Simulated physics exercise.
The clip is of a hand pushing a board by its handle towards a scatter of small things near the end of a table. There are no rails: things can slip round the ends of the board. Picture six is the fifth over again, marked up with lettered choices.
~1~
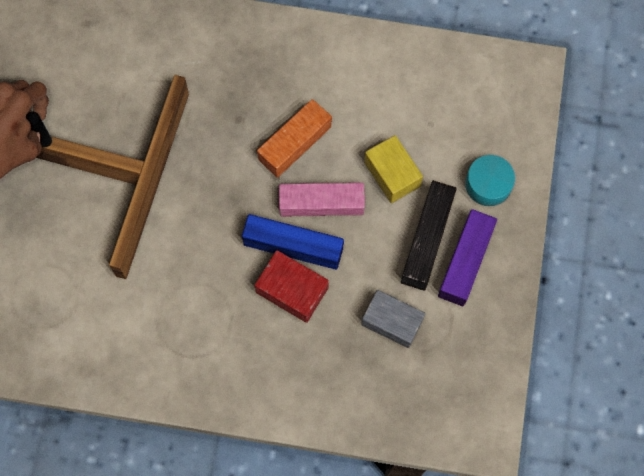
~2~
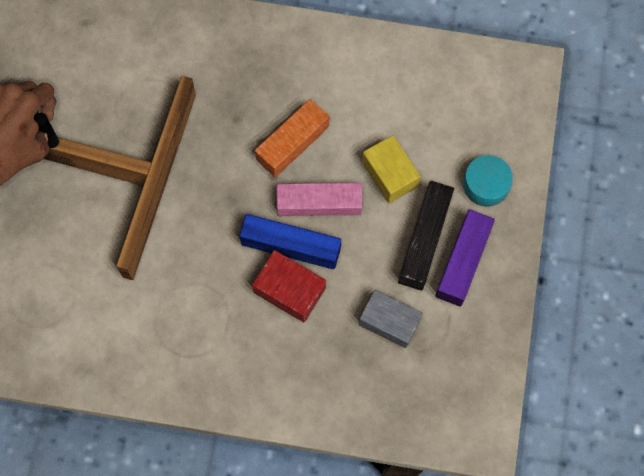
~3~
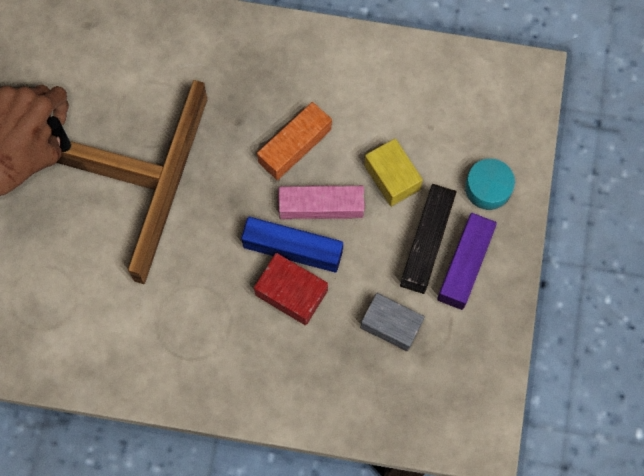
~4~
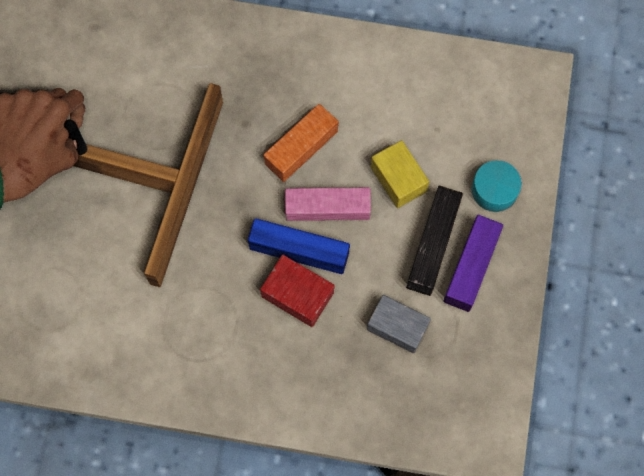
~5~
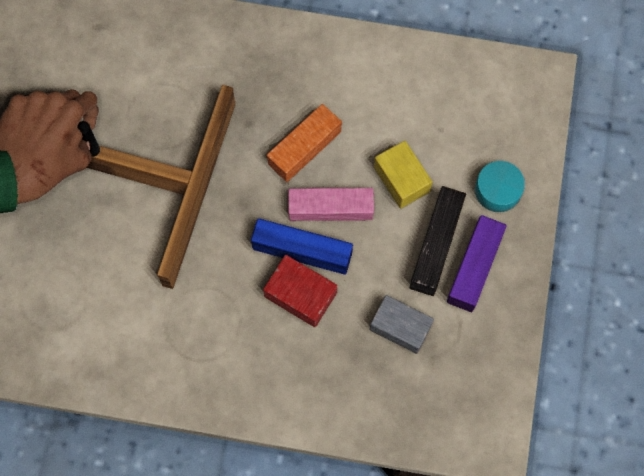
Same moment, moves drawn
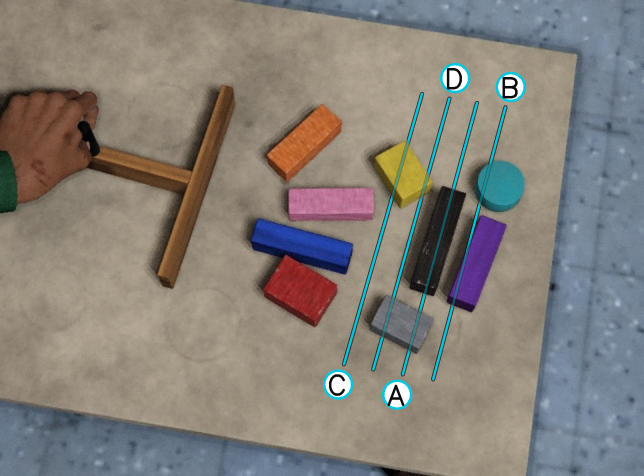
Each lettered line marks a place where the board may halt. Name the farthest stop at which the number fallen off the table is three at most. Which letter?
B is the last line within the limit.
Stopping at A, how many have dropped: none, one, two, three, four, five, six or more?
One.
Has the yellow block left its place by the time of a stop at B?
Yes.
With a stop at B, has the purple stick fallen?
Yes.
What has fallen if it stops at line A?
The purple stick goes over.
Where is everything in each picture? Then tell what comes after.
The first picture shows orange bar (295, 138); black bar (429, 236); red block (291, 287).
The second picture shows board (155, 170); pink bar (319, 199).
The third picture shows board (167, 174); purple stick (467, 262).
The fourth picture shows board (183, 177); turquoise tin (496, 186).
The fifth picture shows board (196, 179); orange bar (305, 143); black bar (438, 241); red block (300, 292).
On the marked copy, A at (441, 234); B at (470, 239); C at (384, 225); D at (413, 229).
With B. Early on, board (294, 195); red block (310, 291); orange bar (334, 145).
Further on, board (393, 211); purple stick (526, 275); turquoise tin (521, 185).
At the end, board (470, 224); black bar over the edge; purple stick over the edge; three fallen.
As for the rest, A is within the limit but short; C is within the limit but short; D is within the limit but short.
